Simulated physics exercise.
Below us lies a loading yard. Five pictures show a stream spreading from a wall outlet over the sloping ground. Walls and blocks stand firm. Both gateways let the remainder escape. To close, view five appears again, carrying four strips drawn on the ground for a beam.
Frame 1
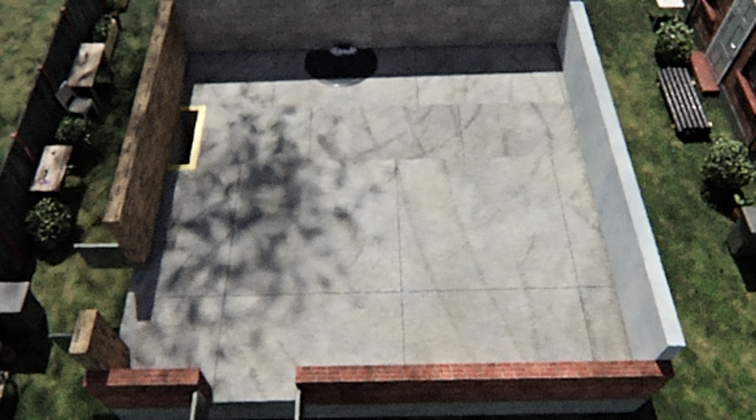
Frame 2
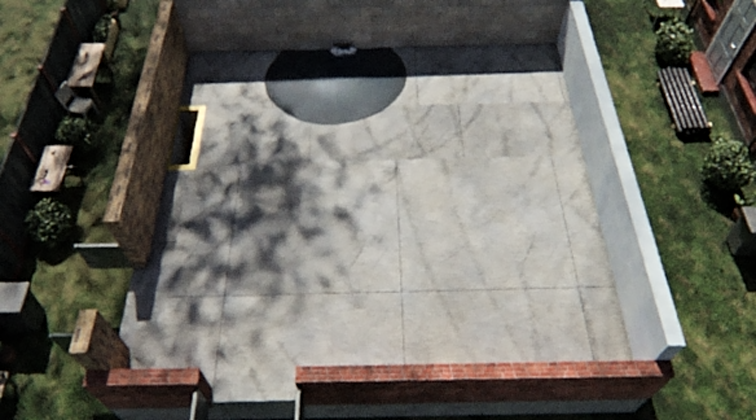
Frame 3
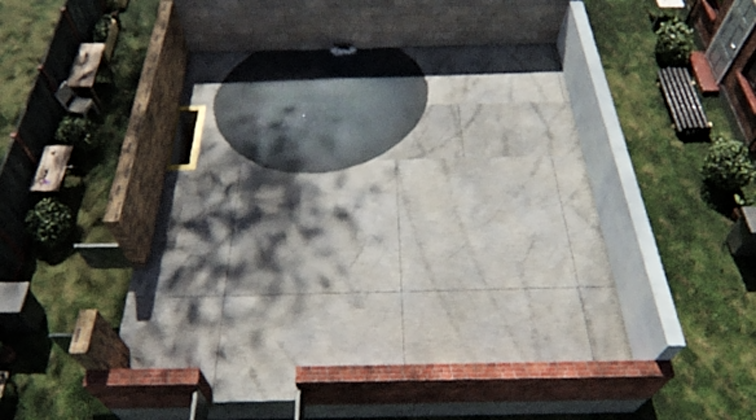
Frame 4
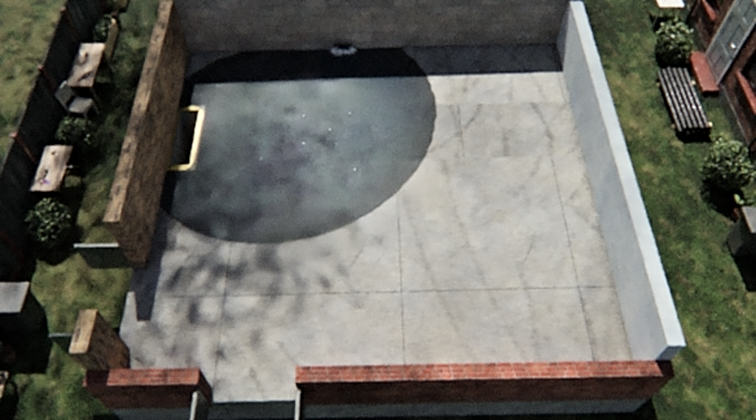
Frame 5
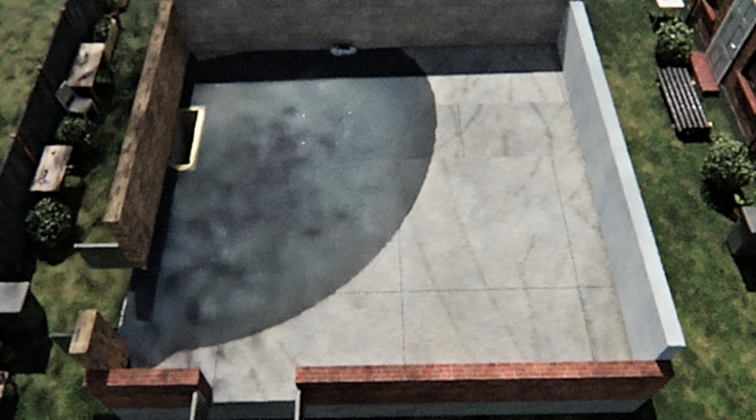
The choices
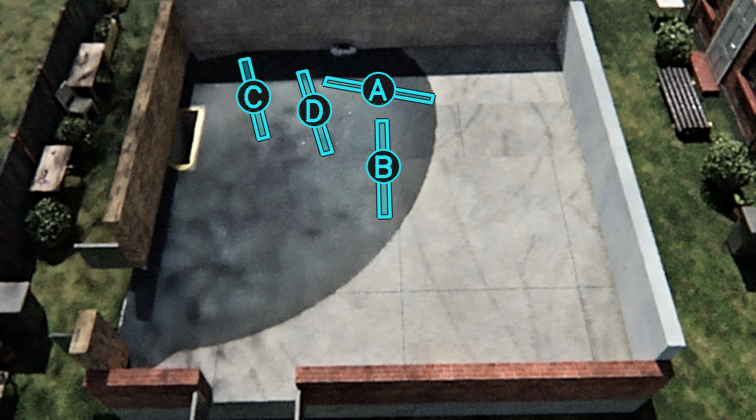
In a walled loading yard, dark water spreads from the back wall past a yellow-edged pit.
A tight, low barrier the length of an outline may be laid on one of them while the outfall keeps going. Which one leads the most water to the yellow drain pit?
Position A does it best.
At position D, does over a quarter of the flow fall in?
No, it does not.
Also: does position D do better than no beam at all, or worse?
Position D is worse.
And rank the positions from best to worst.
Best to worst: A, B, D, C.
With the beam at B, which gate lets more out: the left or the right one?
The left one.
In cyan, A from (325, 80) to (432, 99); B from (384, 216) to (382, 120); C from (244, 59) to (263, 138); D from (302, 71) to (327, 153).
With A, about 59 % of the stream goes into the yellow drain pit, about 40 % out by the gates.
With B, about 32 % of the stream goes into the yellow drain pit, about 68 % out by the gates.
With C, about 8 % of the stream goes into the yellow drain pit, about 92 % out by the gates.
With D, about 20 % of the stream goes into the yellow drain pit, about 80 % out by the gates.
